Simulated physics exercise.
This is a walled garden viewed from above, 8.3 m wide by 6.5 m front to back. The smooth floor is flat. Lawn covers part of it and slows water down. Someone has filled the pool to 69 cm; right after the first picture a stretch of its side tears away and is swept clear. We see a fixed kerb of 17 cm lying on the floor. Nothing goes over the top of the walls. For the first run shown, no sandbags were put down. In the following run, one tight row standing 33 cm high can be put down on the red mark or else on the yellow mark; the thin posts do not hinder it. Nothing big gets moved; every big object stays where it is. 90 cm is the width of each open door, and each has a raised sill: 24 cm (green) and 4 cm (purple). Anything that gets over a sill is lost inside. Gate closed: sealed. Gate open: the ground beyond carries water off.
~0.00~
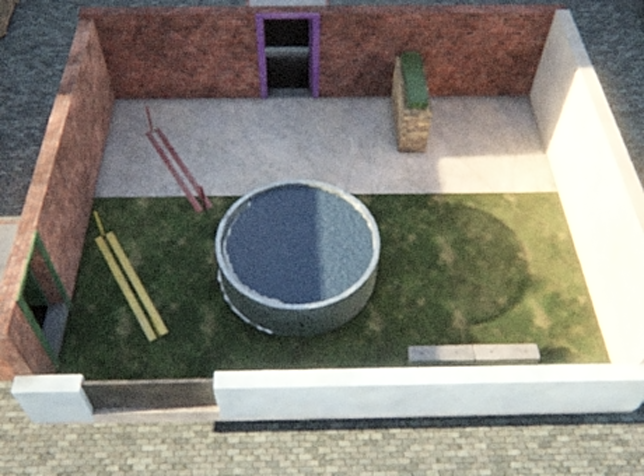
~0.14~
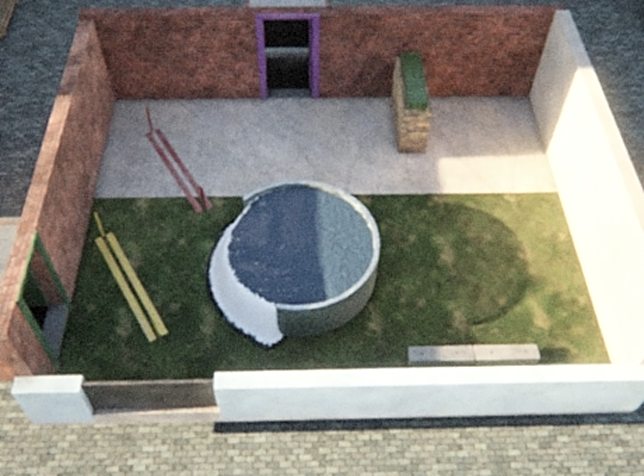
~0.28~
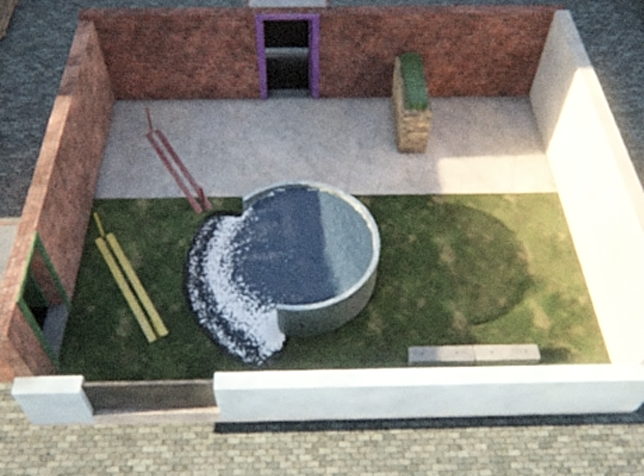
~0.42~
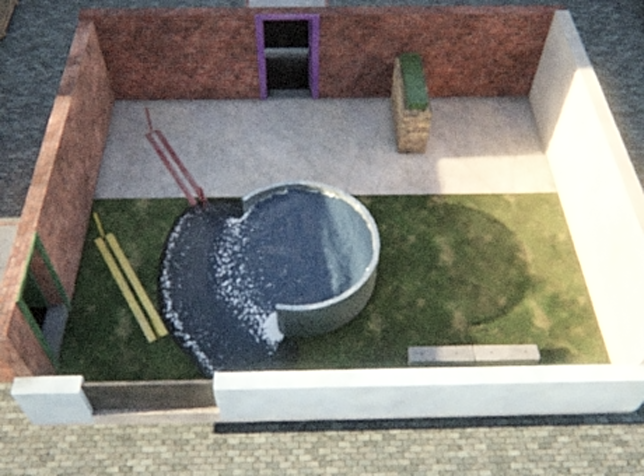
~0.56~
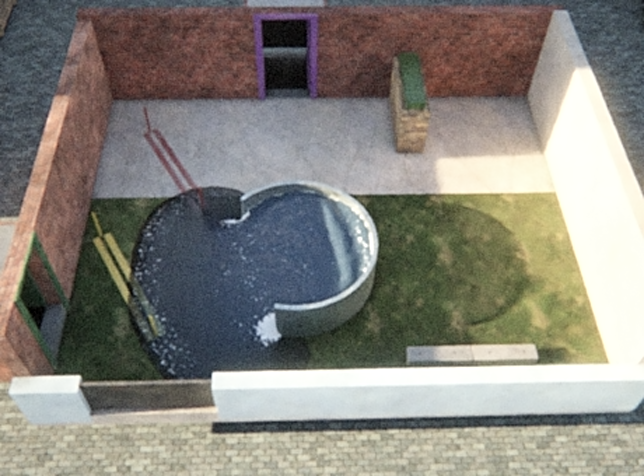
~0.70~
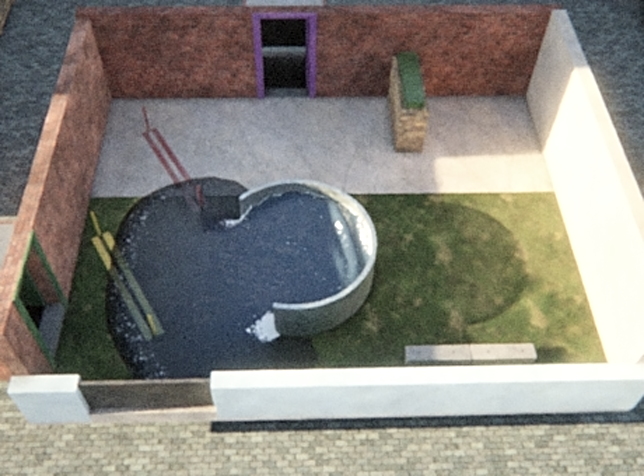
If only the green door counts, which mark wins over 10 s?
The yellow mark.
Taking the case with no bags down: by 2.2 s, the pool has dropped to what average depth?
I'd estimate the average depth at close to 21 centimetres.
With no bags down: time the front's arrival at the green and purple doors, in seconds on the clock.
Front arrival - green: 1.1 seconds; purple: 4.0 seconds.
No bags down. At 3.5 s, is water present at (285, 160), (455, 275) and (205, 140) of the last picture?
Point 1: Unwetted; point 2: Unwetted; point 3: Submerged.
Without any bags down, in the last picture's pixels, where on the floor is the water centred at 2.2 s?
At about (185, 287).
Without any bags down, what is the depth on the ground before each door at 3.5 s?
In centimetres, green: 24; purple: 0.
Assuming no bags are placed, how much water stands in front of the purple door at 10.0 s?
Depth reading: Near 6.5 cm.
After 1.4 s water covers 30 % of the floor and is deepest (36 cm) near (47, 399) in the run without bags; in at the green door, 0 L with no bags, 0 L with the row on red, 0 L on yellow.
After 2.2 s water covers 35 % of the floor and is deepest (46 cm) near (47, 399) in the run without bags; in at the green door, 24 L with no bags, 38 L with the row on red, 0 L on yellow.
After 3.5 s water covers 40 % of the floor and is deepest (24 cm) near (194, 302) in the run without bags; in at the green door, 77 L with no bags, 100 L with the row on red, 5 L on yellow.
After 6.0 s water covers 60 % of the floor and is deepest (17 cm) near (110, 110) in the run without bags; in at the green door, 79 L with no bags, 102 L with the row on red, 6 L on yellow.
After 10.0 s water covers 85 % of the floor and is deepest (11 cm) near (386, 114) in the run without bags; in at the green door, 79 L with no bags, 102 L with the row on red, 6 L on yellow.
